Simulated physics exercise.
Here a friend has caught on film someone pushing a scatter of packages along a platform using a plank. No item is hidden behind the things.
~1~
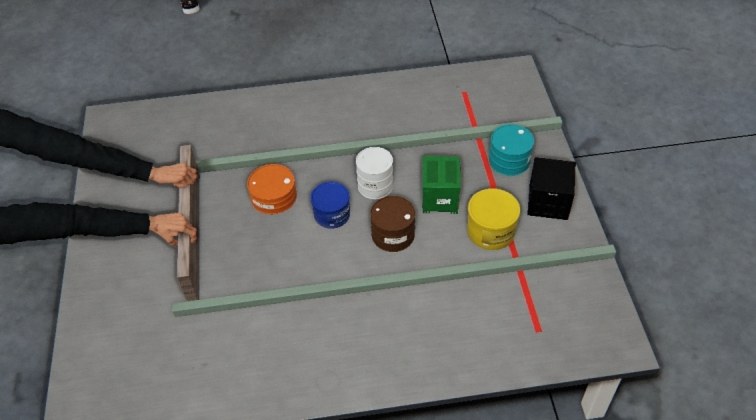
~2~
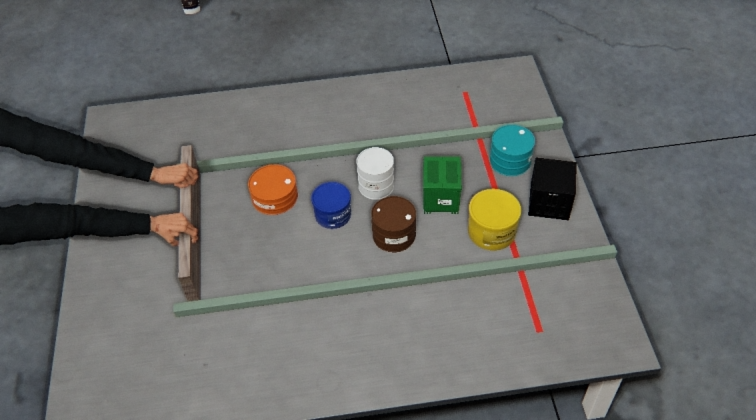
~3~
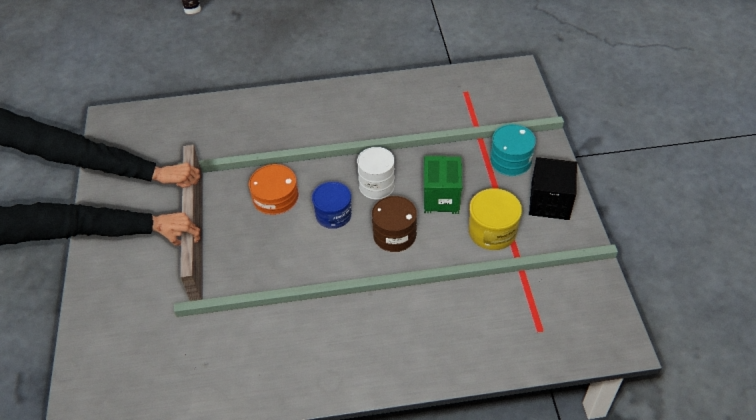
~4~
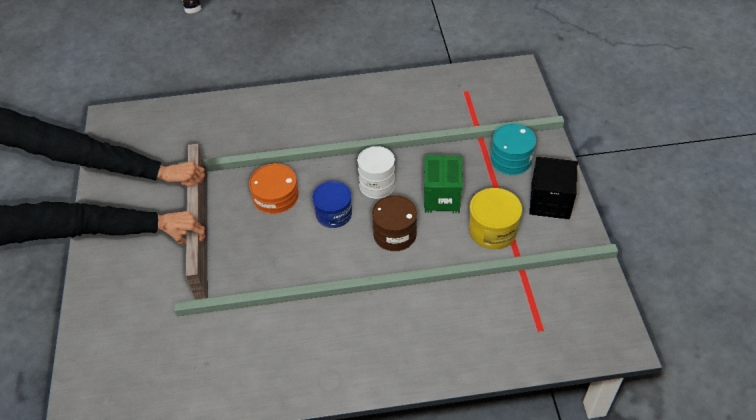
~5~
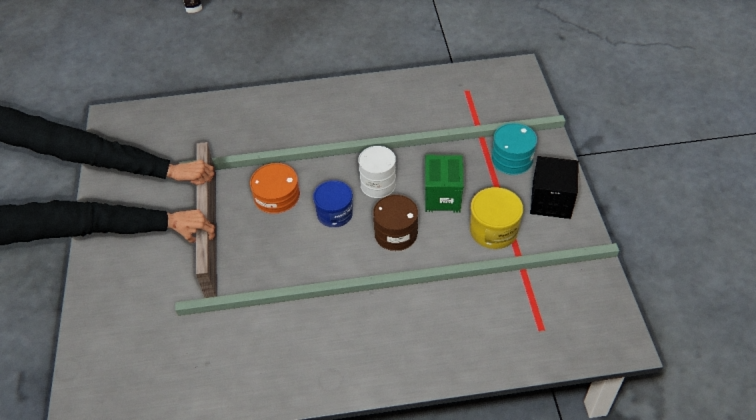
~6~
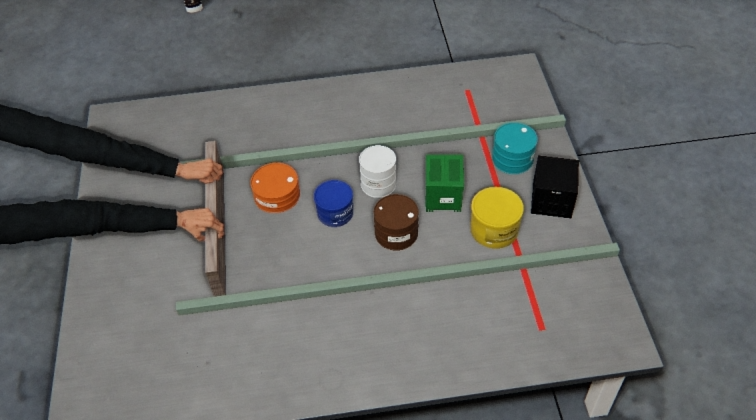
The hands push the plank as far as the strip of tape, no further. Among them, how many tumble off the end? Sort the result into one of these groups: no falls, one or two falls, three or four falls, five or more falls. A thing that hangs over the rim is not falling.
One or two falls.
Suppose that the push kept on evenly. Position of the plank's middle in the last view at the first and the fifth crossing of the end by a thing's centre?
I'd say close to (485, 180), and after that close to (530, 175).
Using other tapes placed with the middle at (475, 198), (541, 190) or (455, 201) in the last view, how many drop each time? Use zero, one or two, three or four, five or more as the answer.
Taking the places in the order asked: No fall at all, then 5 or more, then none at all.
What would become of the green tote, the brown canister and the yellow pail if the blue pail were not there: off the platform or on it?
Outcome: Green tote is not lost; brown canister is not lost; yellow pail is not lost.
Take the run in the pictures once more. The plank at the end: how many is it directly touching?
I count 3 of them.
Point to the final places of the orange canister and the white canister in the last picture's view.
Result: One about (513, 154), other about (555, 150).
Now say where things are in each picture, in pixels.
The first frame shows black crate (551, 189); turquoise canister (511, 150); yellow pail (493, 220); plank (189, 221); tape (497, 197).
The second frame shows turquoise canister (512, 150); orange canister (273, 190).
The third frame shows yellow pail (494, 220); blue pail (333, 206).
The fourth frame shows black crate (553, 188); brown canister (395, 223).
The fifth frame shows turquoise canister (514, 149); plank (207, 218).
The sixth frame shows black crate (555, 187); turquoise canister (514, 148); yellow pail (496, 218); plank (215, 217); tape (500, 195).
A little later, none off yet; black crate at rest near (555, 187); turquoise canister at rest near (514, 148); yellow pail at rest near (496, 218).
When it is over, the number that fall off is one or two; down, turquoise canister and black crate.
